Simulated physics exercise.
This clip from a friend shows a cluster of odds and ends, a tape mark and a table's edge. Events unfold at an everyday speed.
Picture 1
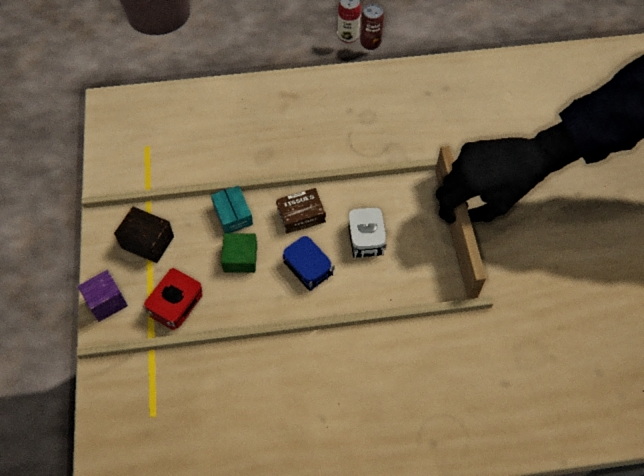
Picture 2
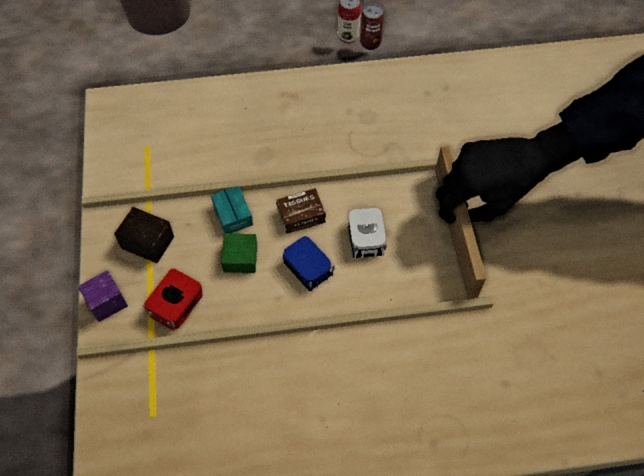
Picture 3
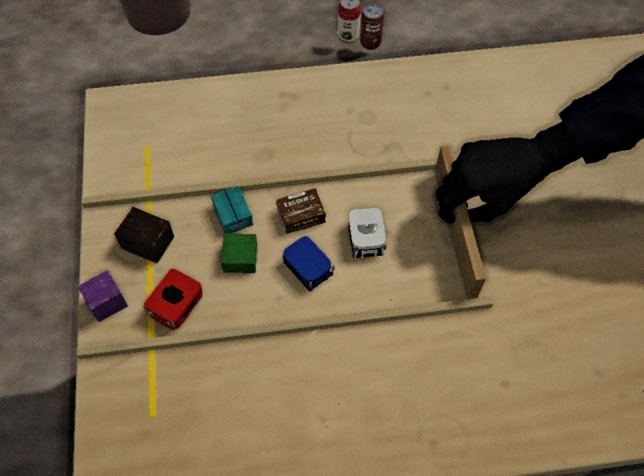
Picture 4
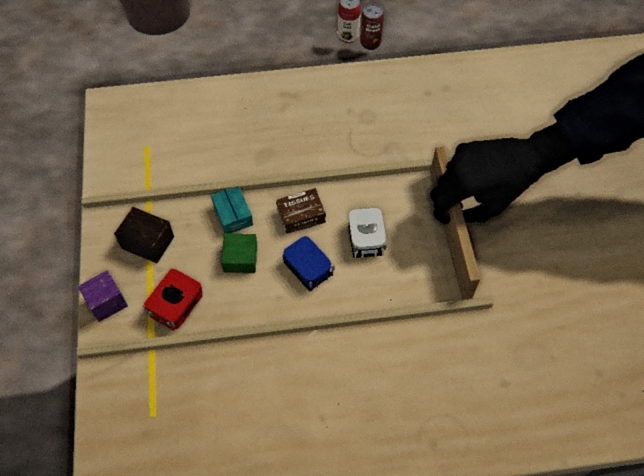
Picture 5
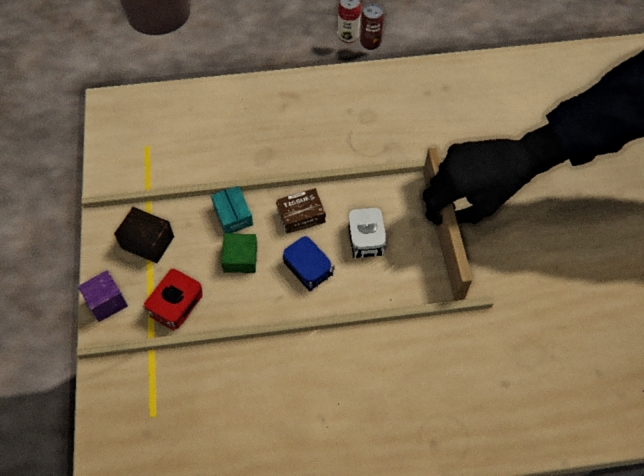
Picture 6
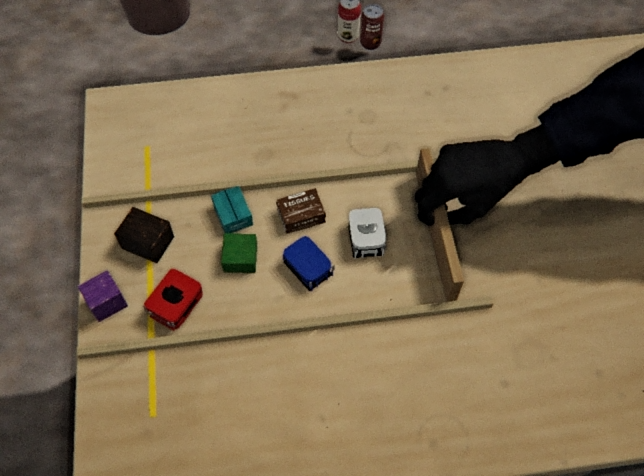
A black-gloved hand slides an upright board slightly left toward blocks and cases, which stay still.
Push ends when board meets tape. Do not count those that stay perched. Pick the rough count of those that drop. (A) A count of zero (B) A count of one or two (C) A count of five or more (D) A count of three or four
Answer: B.
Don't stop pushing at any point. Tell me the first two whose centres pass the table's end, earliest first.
The pair, in order, is the purple block and the black block.
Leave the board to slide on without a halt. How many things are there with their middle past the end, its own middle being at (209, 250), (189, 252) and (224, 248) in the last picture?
First 0, next 0, last 0.
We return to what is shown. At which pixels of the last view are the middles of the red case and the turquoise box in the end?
First: About (83, 322); second: About (89, 219).
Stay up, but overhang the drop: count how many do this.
2 overhanging.
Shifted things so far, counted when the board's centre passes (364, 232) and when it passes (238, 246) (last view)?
At first I count 1, and then 6.
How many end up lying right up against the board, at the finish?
Number in contact with it: 3.
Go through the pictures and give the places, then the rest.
In the first picture, purple block (103, 296); black block (145, 235); red case (175, 300); board (459, 221); tape (150, 268).
In the second picture, black block (145, 235); board (459, 221).
In the third picture, red case (175, 300); blue case (308, 263).
In the fourth picture, purple block (103, 296); turquoise box (232, 210).
In the fifth picture, black block (145, 235); green block (240, 253).
In the sixth picture, purple block (103, 296); black block (145, 235); red case (175, 300); board (438, 223); tape (150, 268).
Soon after, none off yet; purple block at rest near (103, 296); black block at rest near (145, 235); red case at rest near (175, 300).
In the end, the number that fall off is one or two; gone, black block and purple block.
